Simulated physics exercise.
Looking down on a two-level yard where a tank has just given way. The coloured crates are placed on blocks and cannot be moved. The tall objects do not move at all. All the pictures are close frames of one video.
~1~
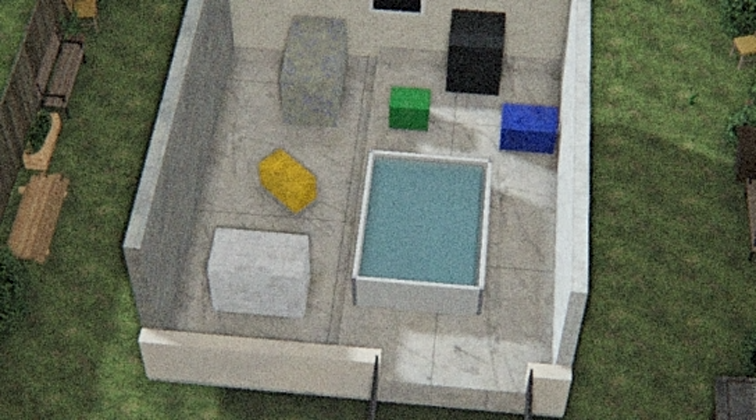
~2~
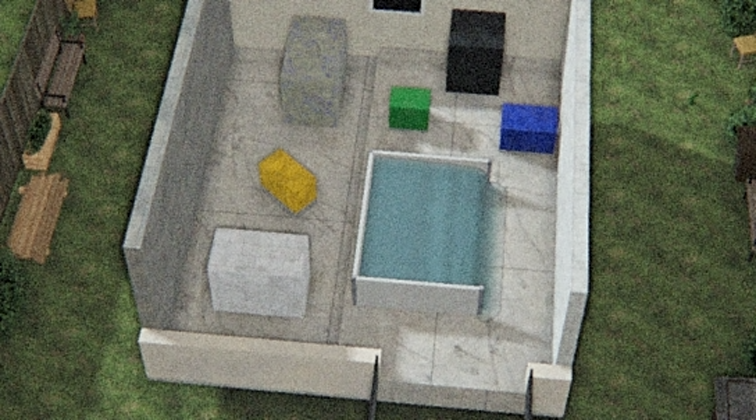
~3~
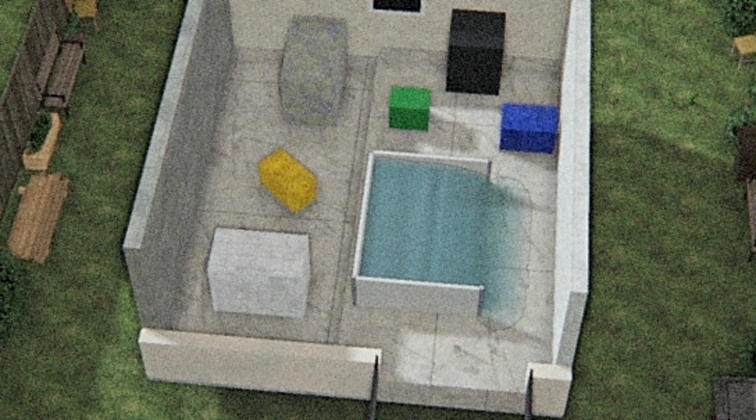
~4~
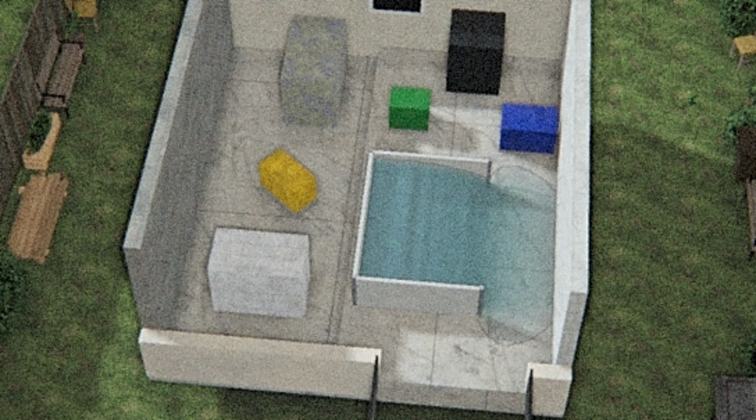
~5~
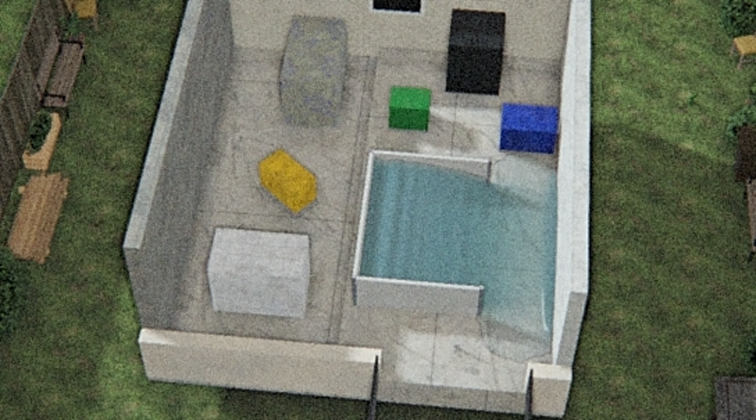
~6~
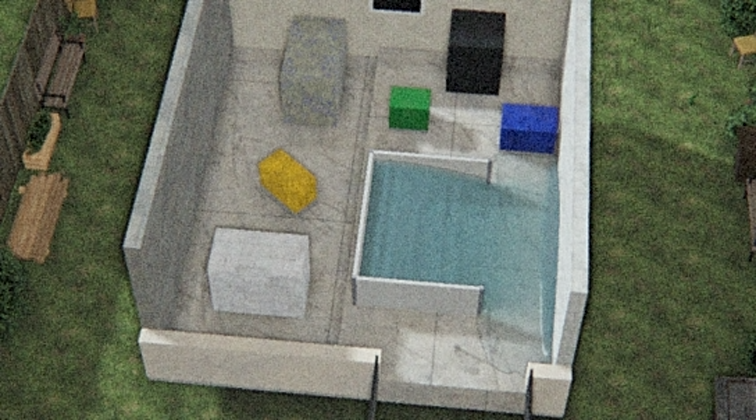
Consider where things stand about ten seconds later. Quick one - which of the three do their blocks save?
Yellow crate saved, green crate wet, blue crate wet.
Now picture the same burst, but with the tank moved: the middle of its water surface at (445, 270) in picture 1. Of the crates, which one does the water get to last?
The crate marked yellow.
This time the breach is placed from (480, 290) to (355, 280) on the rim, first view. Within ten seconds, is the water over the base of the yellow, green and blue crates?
Here's how it goes: The yellow crate is left untouched, the green crate is left untouched, and the blue crate is left untouched.
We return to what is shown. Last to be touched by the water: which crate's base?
I'd say the yellow-painted one is last.
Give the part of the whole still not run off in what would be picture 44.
About 72 per cent.
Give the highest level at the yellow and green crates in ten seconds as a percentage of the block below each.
Around 80 in a hundred for the first and 310 in a hundred for the second.
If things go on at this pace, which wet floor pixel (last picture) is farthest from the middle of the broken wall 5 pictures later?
The flood front should get to about (558, 92).
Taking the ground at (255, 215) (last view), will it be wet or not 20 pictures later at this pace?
That spot: Waterless.
A moment on, water covers 15 % of the floor; the yellow crate not reached, the green crate not reached, the blue crate water round its plinth.
Next, water covers 30 % of the floor; the yellow crate not reached, the green crate water round its plinth, the blue crate water round its plinth.
Then, water covers 50 % of the floor; the yellow crate water round its plinth, the green crate water round its plinth, the blue crate water round its plinth.
Later, water covers 80 % of the floor; the yellow crate water round its plinth, the green crate water round its plinth, the blue crate water round its plinth.
In the end, water covers 90 % of the floor; the yellow crate stayed above the water, the green crate was topped, the blue crate was topped.
